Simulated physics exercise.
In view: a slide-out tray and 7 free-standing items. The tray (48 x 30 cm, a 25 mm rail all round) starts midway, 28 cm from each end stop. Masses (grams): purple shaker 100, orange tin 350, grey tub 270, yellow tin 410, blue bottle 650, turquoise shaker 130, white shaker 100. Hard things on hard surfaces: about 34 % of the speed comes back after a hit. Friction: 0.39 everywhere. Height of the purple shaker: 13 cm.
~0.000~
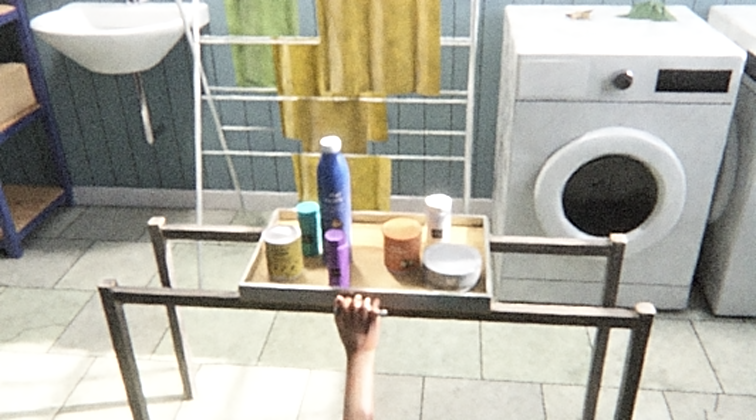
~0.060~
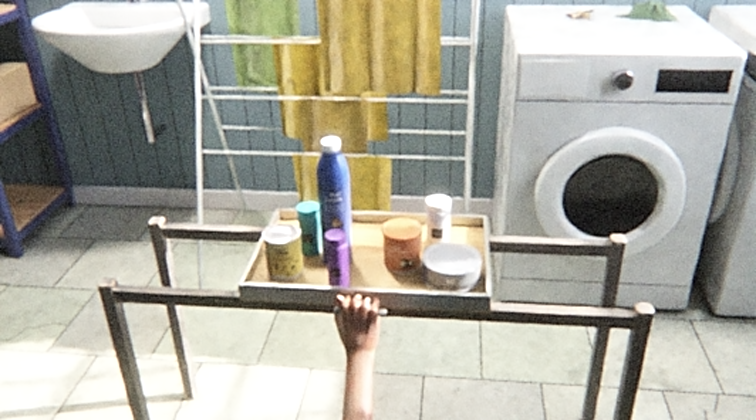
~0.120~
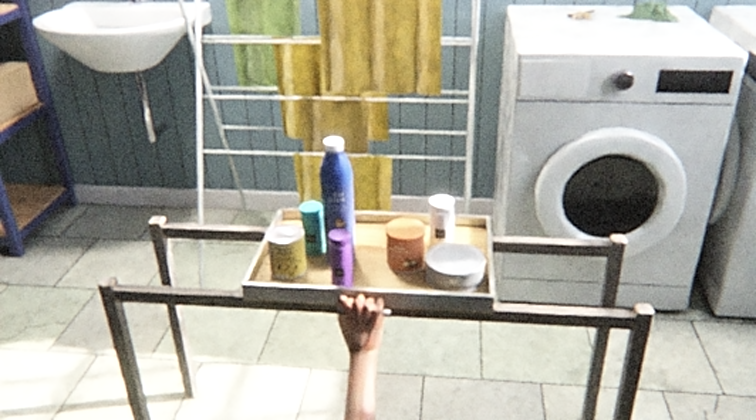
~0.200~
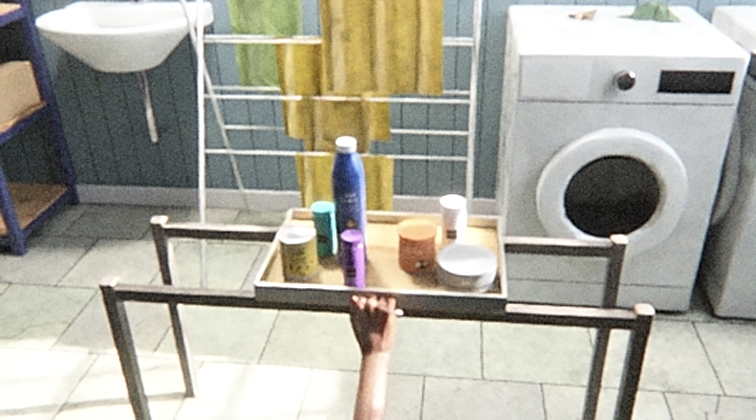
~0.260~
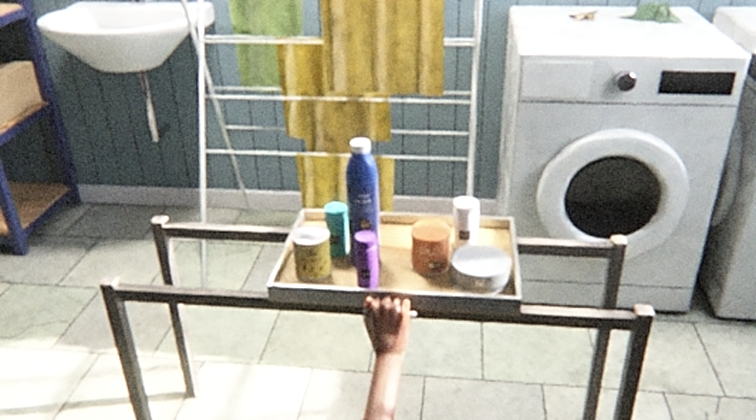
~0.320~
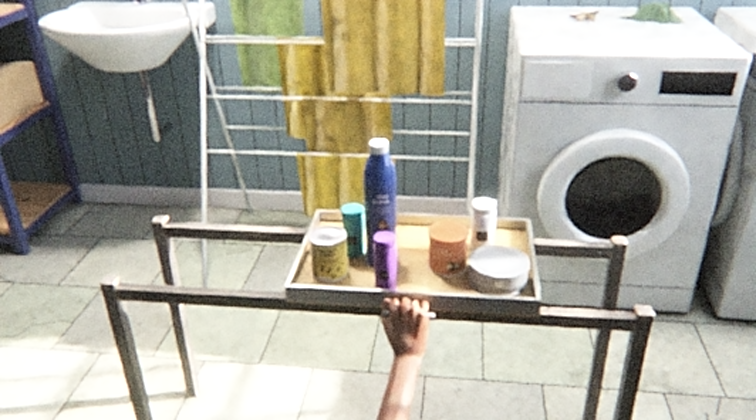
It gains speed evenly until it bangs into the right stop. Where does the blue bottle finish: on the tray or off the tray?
The blue bottle stays on the tray.
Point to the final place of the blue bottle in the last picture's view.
Around (561, 255).
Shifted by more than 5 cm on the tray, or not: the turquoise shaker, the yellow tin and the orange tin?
The turquoise shaker leaves its spot; the yellow tin ends elsewhere; the orange tin ends elsewhere.
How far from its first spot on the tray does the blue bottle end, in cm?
Some 19 cm.
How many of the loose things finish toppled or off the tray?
4 of them.
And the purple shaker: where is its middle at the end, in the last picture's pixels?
At about (563, 284).
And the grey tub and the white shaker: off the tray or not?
The grey tub ends on the tray; the white shaker finishes off the tray.
After 0.62 s, tray moved 28 cm right; blue bottle 13° off upright near (517, 209); purple shaker 20° off upright; white shaker 9° off upright.
After 0.82 s, tray moved 28 cm right; white shaker now off the tray; blue bottle 57° off upright near (564, 234); purple shaker on its side.
After 1.22 s, tray moved 28 cm right; blue bottle on its side near (571, 255); purple shaker on its side; turquoise shaker on its side.
In the end (2.1 s), off the tray, white shaker; toppled on the tray, purple shaker, blue bottle and turquoise shaker; not toppled but over 5 cm from the start, orange tin and yellow tin; the last one under 5 cm from the start. In the last view, blue bottle near (561, 255).
